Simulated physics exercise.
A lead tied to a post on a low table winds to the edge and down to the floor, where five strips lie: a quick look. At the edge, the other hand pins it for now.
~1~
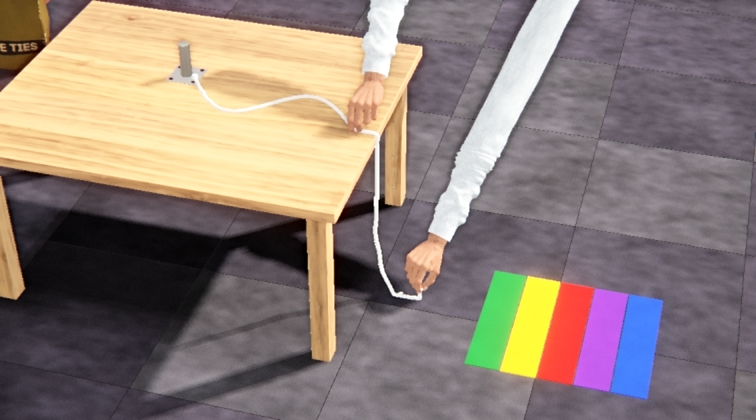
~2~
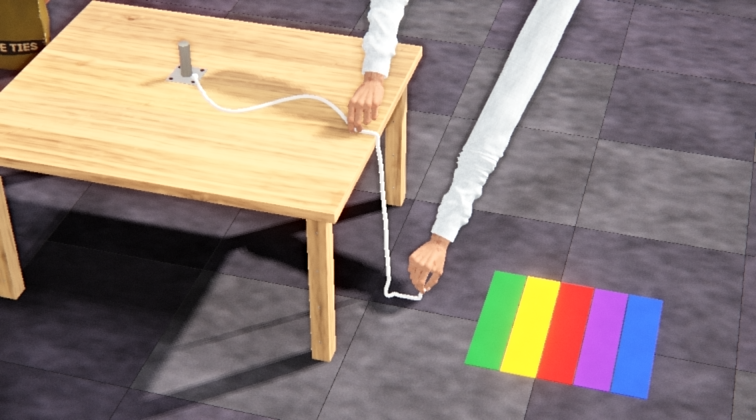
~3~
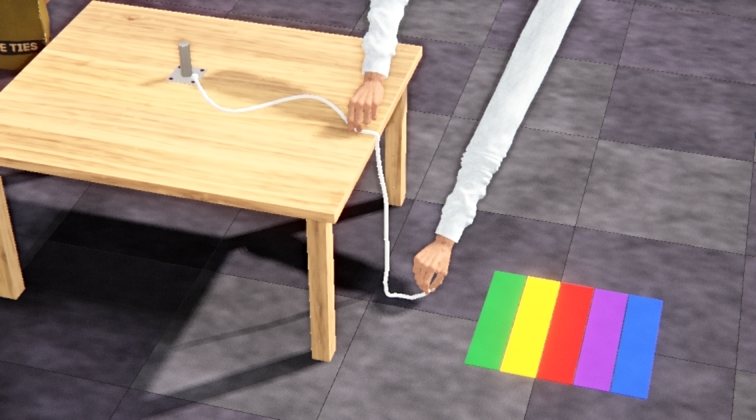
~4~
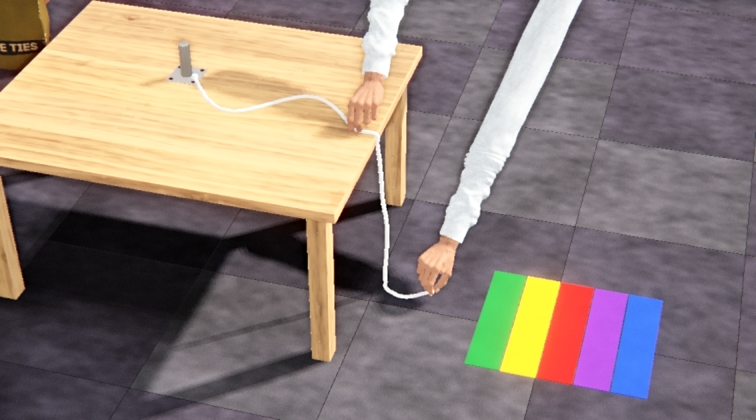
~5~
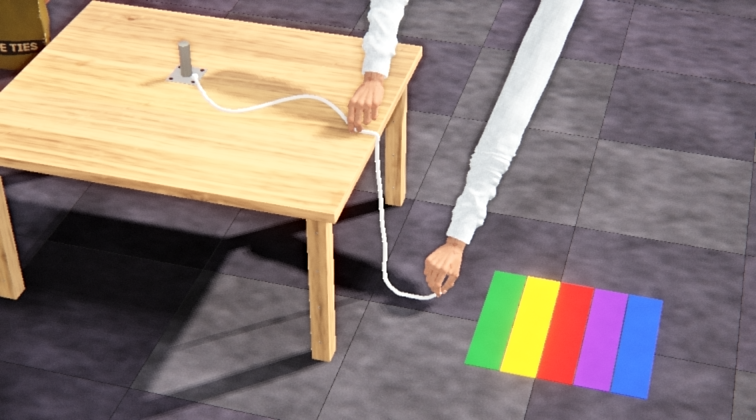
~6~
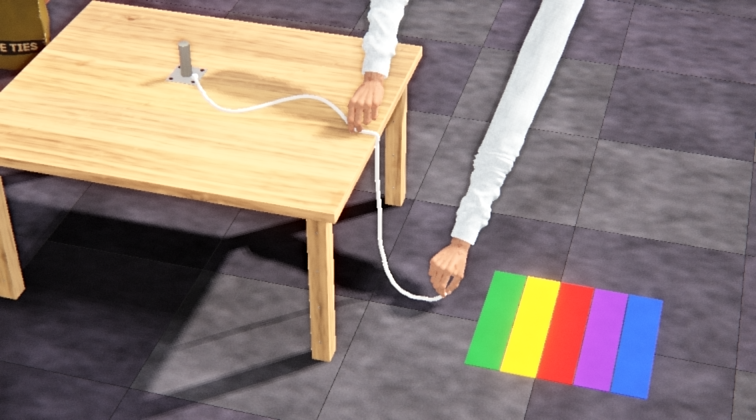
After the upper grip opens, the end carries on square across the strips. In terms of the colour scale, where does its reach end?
At purple.
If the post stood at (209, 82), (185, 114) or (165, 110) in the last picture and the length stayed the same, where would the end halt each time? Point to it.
Try by try, around (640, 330), (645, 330) and (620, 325).
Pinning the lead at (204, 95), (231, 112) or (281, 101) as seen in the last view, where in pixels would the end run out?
The pixel places are (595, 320), (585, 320) and (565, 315), one per try.
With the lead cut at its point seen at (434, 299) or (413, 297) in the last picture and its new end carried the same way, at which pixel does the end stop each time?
The pixels are (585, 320) and (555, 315), in that order.
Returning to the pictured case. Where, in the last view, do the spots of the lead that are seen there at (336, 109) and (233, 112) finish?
End positions: About (370, 126) and about (268, 96).
Early on, end near (538, 310); over yellow.
Midway, end near (583, 319); over red.
At the end of the slack, end near (610, 324); over purple. It gets as far as the purple strip.
